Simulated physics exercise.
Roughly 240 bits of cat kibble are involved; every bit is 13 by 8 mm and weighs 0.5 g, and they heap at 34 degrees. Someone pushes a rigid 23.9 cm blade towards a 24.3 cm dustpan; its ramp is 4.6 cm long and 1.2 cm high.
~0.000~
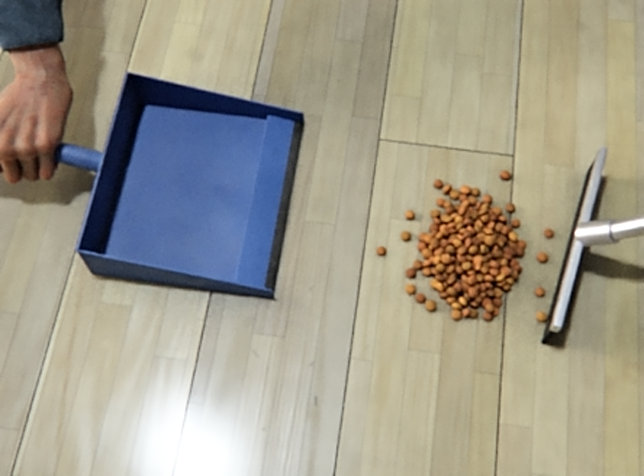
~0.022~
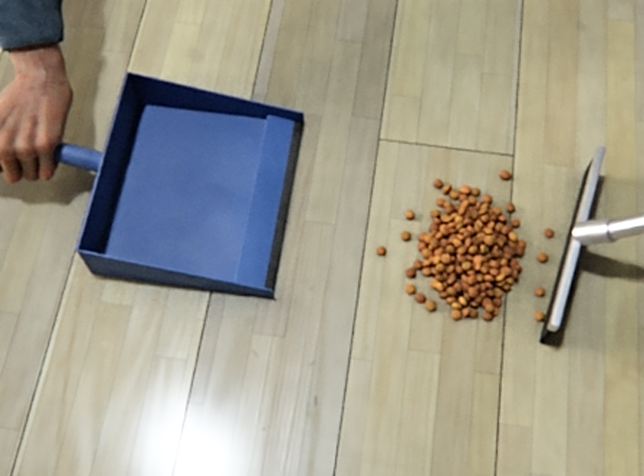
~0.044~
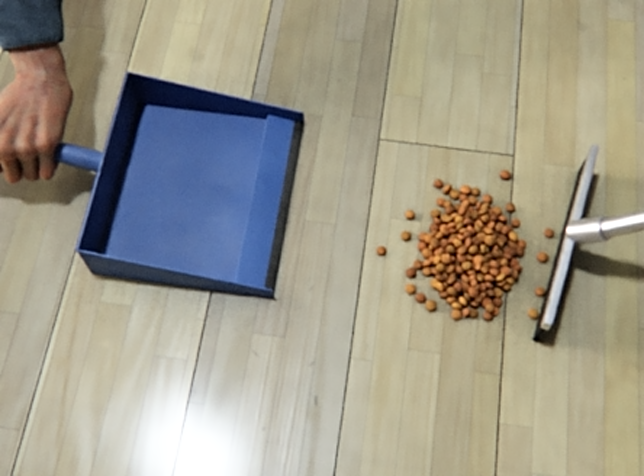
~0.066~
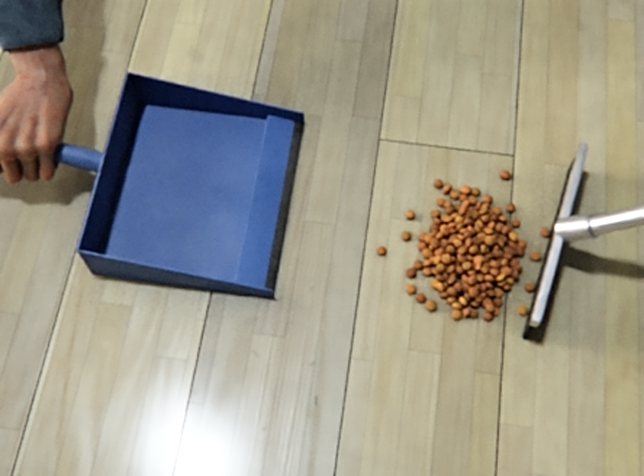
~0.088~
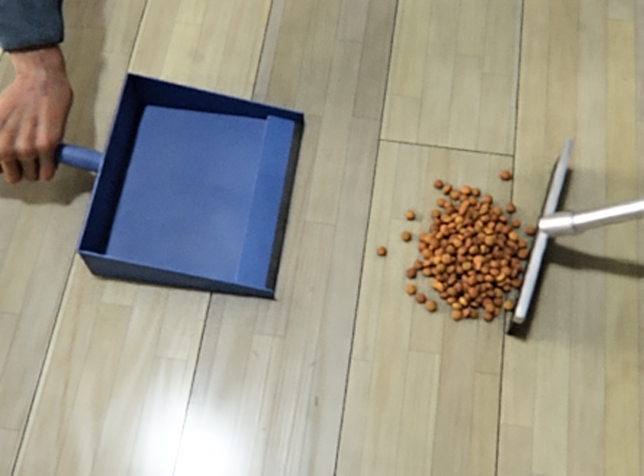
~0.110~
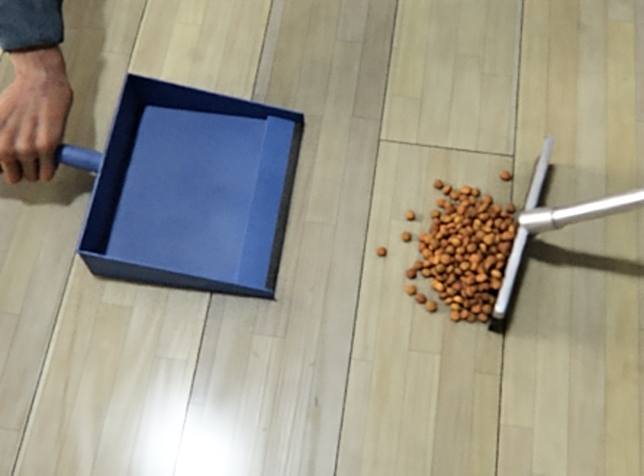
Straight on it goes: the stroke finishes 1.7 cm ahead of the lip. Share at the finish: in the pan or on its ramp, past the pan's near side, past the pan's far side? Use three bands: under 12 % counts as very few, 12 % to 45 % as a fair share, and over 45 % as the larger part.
In the pan or on its ramp: The larger part; past the pan's near side: Very few; past the pan's far side: Very few.
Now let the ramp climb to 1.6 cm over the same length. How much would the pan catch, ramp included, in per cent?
With that ramp, near 50 per cent.
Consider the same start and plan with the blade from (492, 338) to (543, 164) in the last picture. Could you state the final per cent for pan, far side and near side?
The pan gets 30, the far side 5 and the near side 20.
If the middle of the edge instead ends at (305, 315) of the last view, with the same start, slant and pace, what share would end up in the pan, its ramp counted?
I'd expect around 15 per cent.
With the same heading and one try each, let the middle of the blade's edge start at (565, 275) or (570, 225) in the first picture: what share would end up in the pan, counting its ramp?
Around 45 percent, then around 45 percent.
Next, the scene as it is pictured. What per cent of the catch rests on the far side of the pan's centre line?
About 50 per cent.
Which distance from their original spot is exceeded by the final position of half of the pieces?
It works out to some 26 cm.
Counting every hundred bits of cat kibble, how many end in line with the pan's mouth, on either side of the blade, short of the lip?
Some 35 per cent end up there.
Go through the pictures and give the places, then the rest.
The first picture shows blade from (556, 327) to (601, 155), moved 0.0 cm, 0 of the pieces shifted so far; middle of the pieces at (474, 252); pan at (187, 193).
The second picture shows blade from (553, 326) to (599, 154), moved 0.3 cm, 0 of the pieces shifted so far; middle of the pieces at (474, 251).
The third picture shows blade from (547, 324) to (592, 152), moved 1.0 cm, 1 of the pieces shifted so far; middle of the pieces at (474, 251).
The fourth picture shows blade from (535, 321) to (582, 150), moved 2.3 cm, 4 of the pieces shifted so far; middle of the pieces at (474, 251).
The fifth picture shows blade from (519, 318) to (567, 147), moved 4.1 cm, 6 of the pieces shifted so far; middle of the pieces at (474, 252).
The sixth picture shows blade from (499, 313) to (548, 143), moved 6.4 cm, 79 of the pieces shifted so far; middle of the pieces at (467, 246); pan at (187, 194). The blade's pace is about 1.07 m/s, heading 7 degrees away from the viewer's side.
Then, at 0.23 s, middle of the blade 15 cm from the lip; 0 % over the lip, far side 0 %, near side 0 %.
Then, at 0.32 s, middle of the blade 6 cm from the lip; 0 % over the lip, far side 5 %, near side 5 %.
After 0.53 s, middle of the blade 4 cm from the lip; 55 % over the lip, far side 5 %, near side 5 %.
In the end, at 1.1 s, pan 55 %, near side 5 %, far side 5 %, in front of the lip or behind the blade 35 %.
